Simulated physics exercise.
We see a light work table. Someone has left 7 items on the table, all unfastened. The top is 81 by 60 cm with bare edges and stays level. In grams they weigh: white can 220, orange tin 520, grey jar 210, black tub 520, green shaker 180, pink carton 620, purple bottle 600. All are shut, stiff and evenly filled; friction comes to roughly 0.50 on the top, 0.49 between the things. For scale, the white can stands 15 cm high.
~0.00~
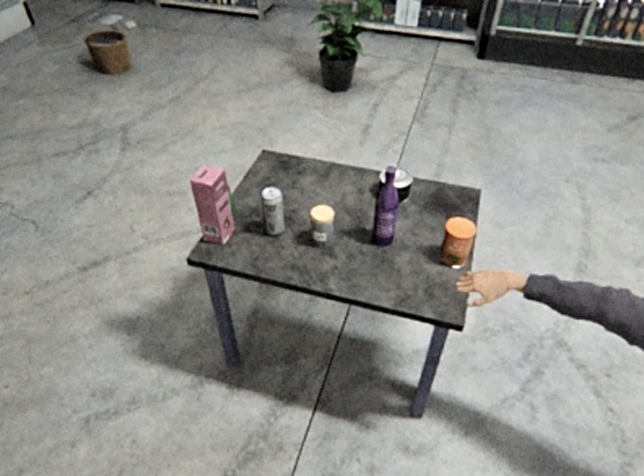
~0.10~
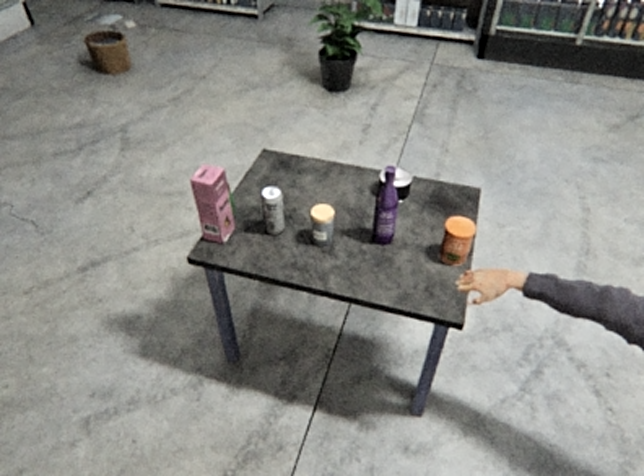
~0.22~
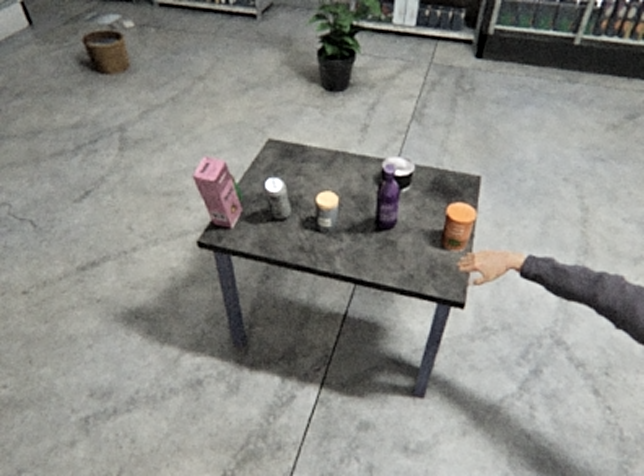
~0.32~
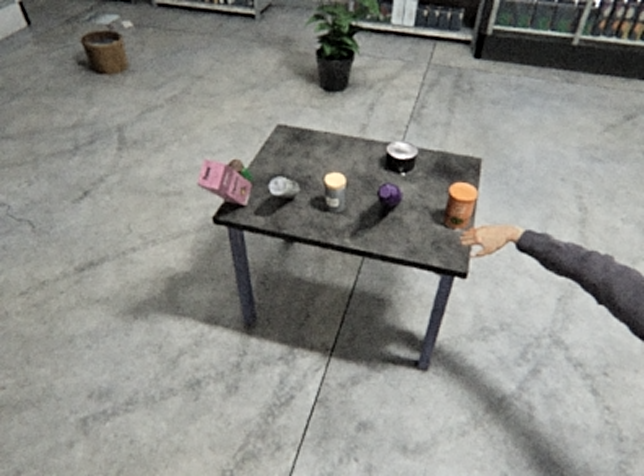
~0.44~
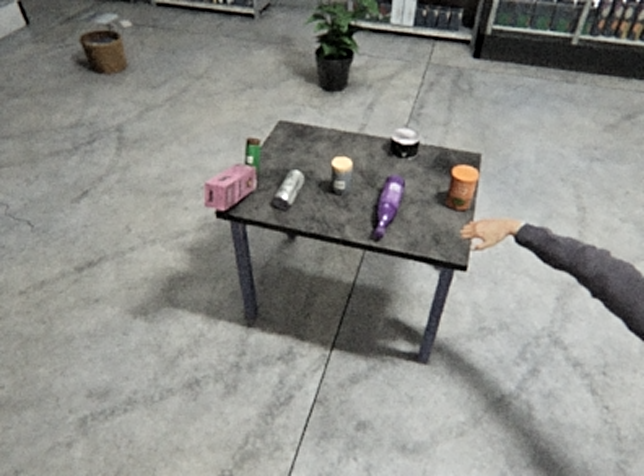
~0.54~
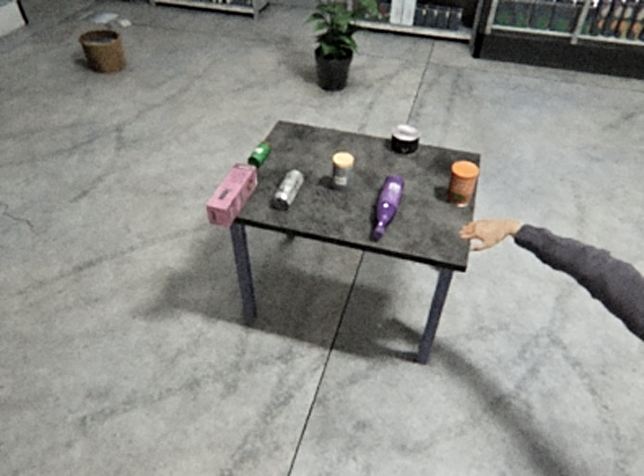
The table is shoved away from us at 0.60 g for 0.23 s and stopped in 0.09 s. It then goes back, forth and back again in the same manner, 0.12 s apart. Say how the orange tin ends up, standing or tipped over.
The orange tin is still upright.
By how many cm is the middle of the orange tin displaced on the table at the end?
About 8 cm.
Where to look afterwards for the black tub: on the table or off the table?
The black tub ends off the table.
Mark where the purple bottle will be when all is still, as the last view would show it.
Near (364, 280).
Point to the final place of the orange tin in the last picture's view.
Near (454, 225).
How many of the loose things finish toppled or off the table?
In all, 6.
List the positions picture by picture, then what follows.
The first picture shows orange tin (457, 243); white can (273, 213).
The second picture shows black tub (395, 184).
The third picture shows table along by 8 cm; purple bottle (388, 197) 16° off upright; pink carton (219, 194) 13° off upright.
The fourth picture shows table along by 19 cm; purple bottle (389, 194) 49° off upright; white can (285, 188) 48° off upright.
The fifth picture shows table along by 22 cm; purple bottle (388, 207) on its side; black tub (405, 144) moved 4 cm.
The sixth picture shows table along by 21 cm; orange tin (462, 184) moved 7 cm; pink carton (233, 194) on its side.
After 0.84 s, black tub now off the table; orange tin moved 10 cm near (456, 220); green shaker on its side.
After 1.24 s, table along by 21 cm; pink carton now off the table; orange tin moved 2 cm near (460, 192); white can on its side.
After 1.44 s, table along by 21 cm; orange tin moved 10 cm near (463, 179); green shaker on its side; purple bottle on its side.
After 1.74 s, orange tin moved 11 cm near (456, 217); grey jar on its side; green shaker on its side.
In the end (2.4 s), off the table and tipped over, black tub and pink carton; toppled on the table, white can, grey jar, green shaker and purple bottle; not toppled but over 5 cm from the start, orange tin. In the last view, orange tin near (454, 225).
